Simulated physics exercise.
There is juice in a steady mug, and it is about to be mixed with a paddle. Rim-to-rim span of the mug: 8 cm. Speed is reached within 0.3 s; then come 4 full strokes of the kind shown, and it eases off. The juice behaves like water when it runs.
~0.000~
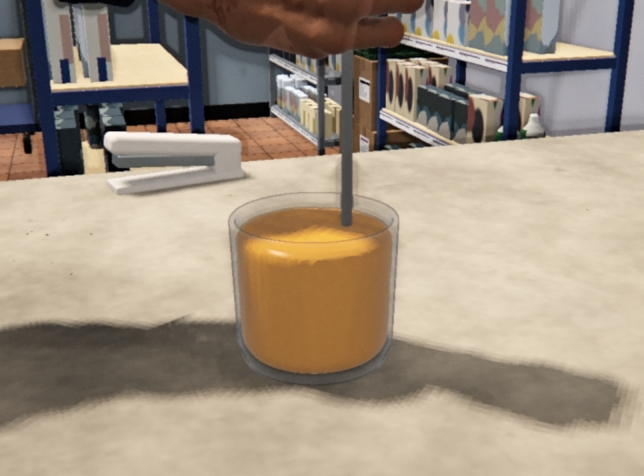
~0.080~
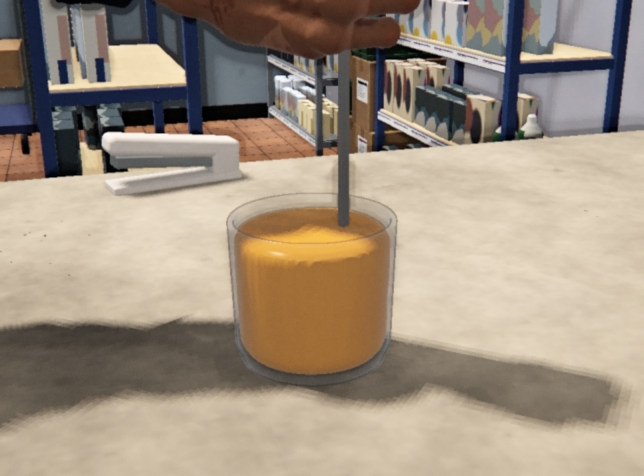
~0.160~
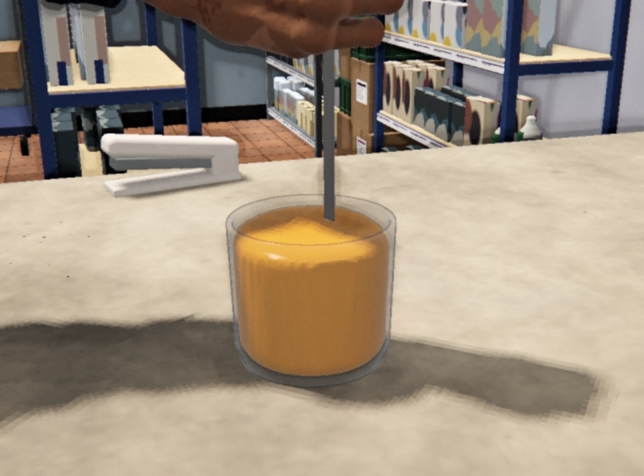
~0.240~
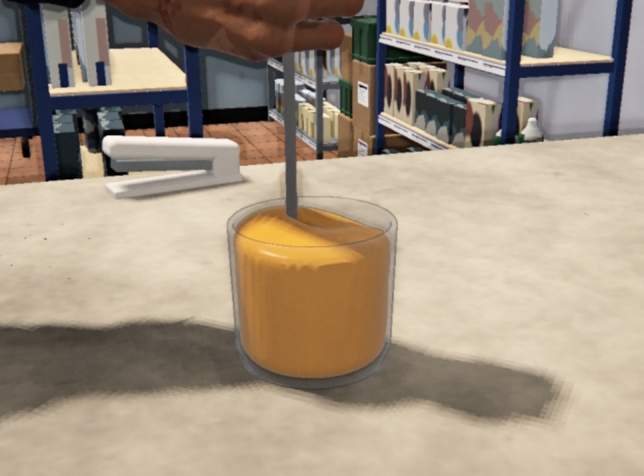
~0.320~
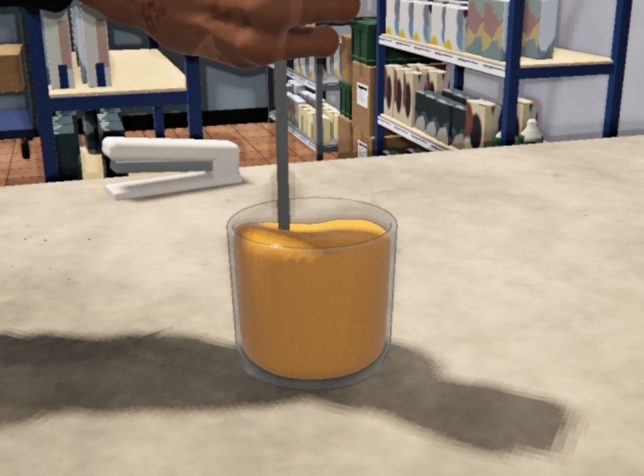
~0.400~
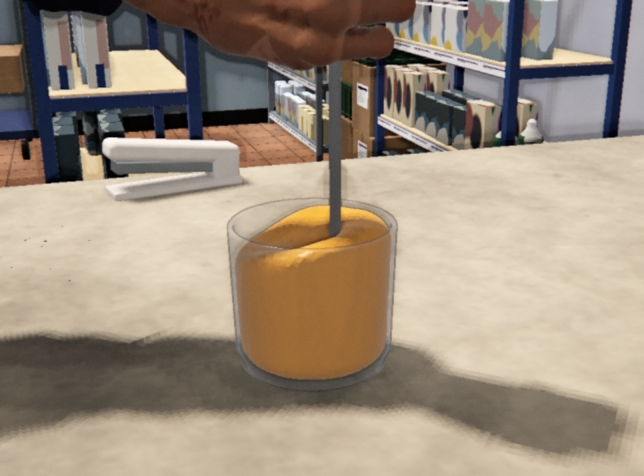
A hand stirred a thin grey rod through orange juice in a clear mug, sweeping it left and then back to the right, while the juice's surface swelled and tilted.
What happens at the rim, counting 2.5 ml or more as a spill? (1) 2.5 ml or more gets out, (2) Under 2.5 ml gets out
2.5 ml or more gets out (1).
After 0.69 s 3 ml is over the rim.
After 0.98 s 8 ml is over the rim.
After 1.26 s 11 ml is over the rim.
After 1.55 s 11 ml is over the rim.
In the end 11 ml is over the rim.
